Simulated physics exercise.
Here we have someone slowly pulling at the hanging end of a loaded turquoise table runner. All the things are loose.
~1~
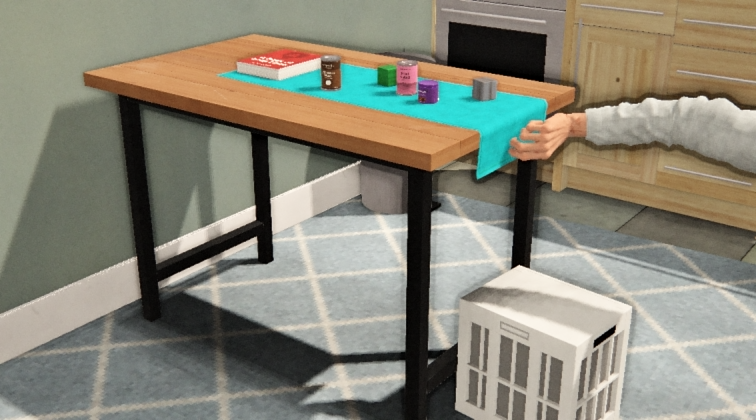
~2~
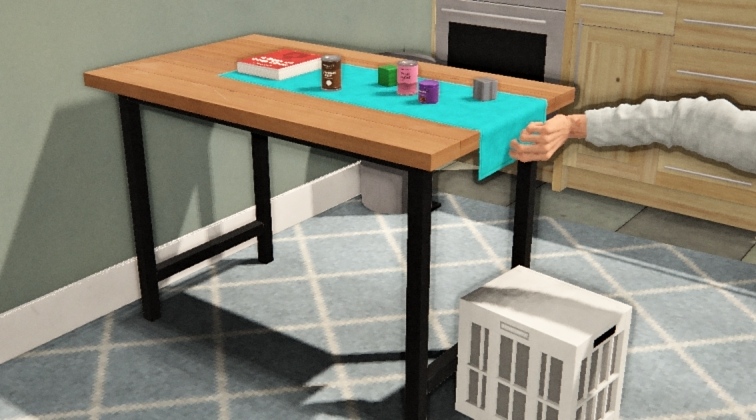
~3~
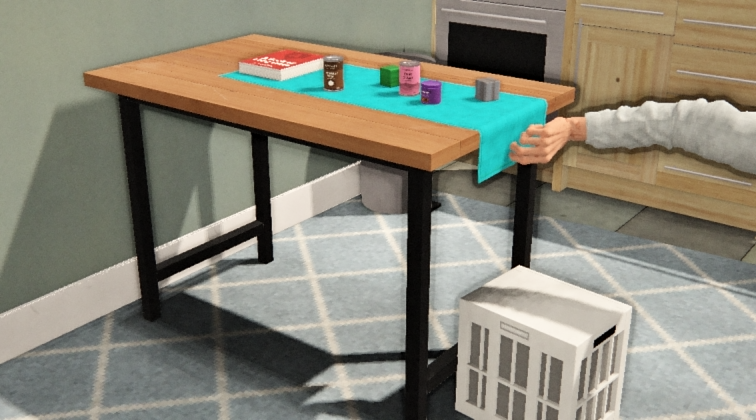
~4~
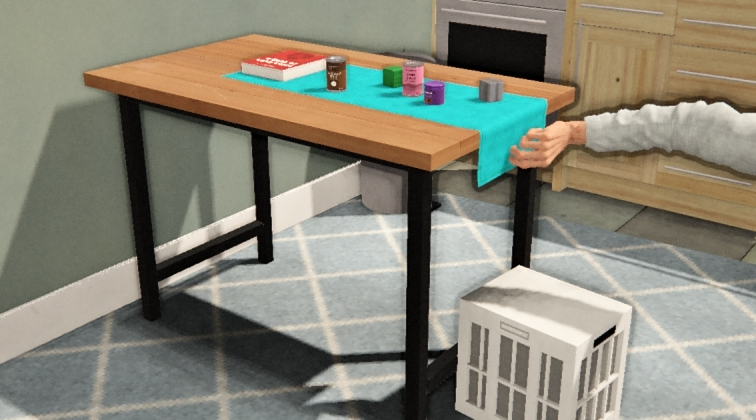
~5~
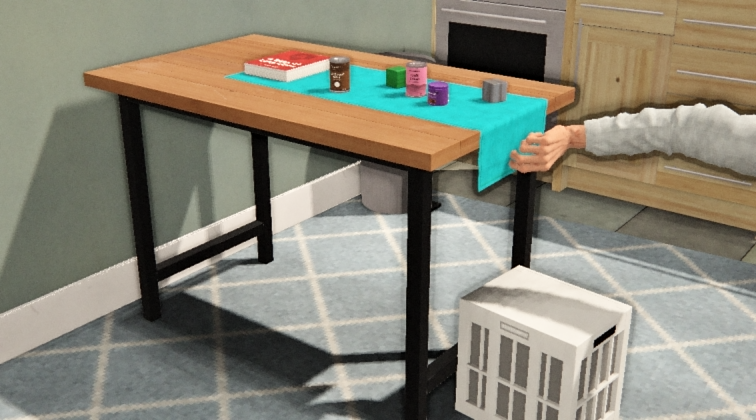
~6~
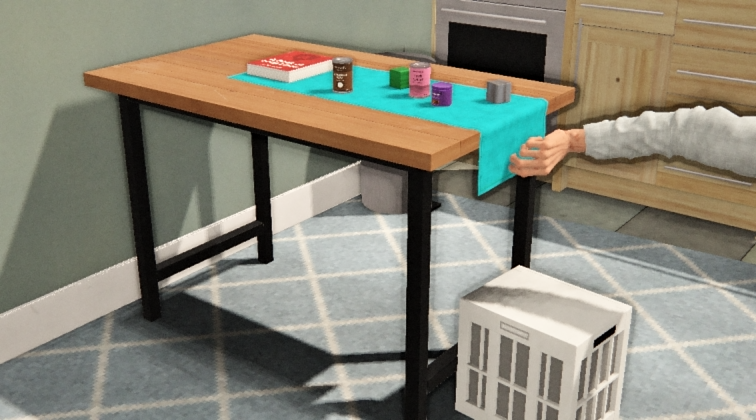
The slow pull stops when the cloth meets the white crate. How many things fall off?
The answer is three.
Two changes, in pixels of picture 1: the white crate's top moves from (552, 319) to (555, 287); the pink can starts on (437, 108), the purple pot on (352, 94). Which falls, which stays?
The pink can tumbles off; the purple pot keeps its place on top.
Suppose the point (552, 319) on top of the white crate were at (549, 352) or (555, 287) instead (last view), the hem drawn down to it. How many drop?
Then 4 and 2.
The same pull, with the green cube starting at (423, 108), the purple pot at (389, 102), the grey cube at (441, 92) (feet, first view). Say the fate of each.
The green cube is carried off; the purple pot is carried off; the grey cube tumbles off.
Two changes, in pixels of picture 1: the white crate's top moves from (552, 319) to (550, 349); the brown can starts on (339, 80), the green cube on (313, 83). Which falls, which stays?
The brown can holds on; the green cube remains up.
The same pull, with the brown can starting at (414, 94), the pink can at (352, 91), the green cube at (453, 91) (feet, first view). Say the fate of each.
The brown can comes down, the pink can keeps its place on top, the green cube drops off.
Soon after, hem near (511, 237); grey cube gone.
After that, hem near (510, 279); grey cube and purple pot gone.
In the end, hem on the crate; grey cube, purple pot and pink can gone. Over the edge go three.
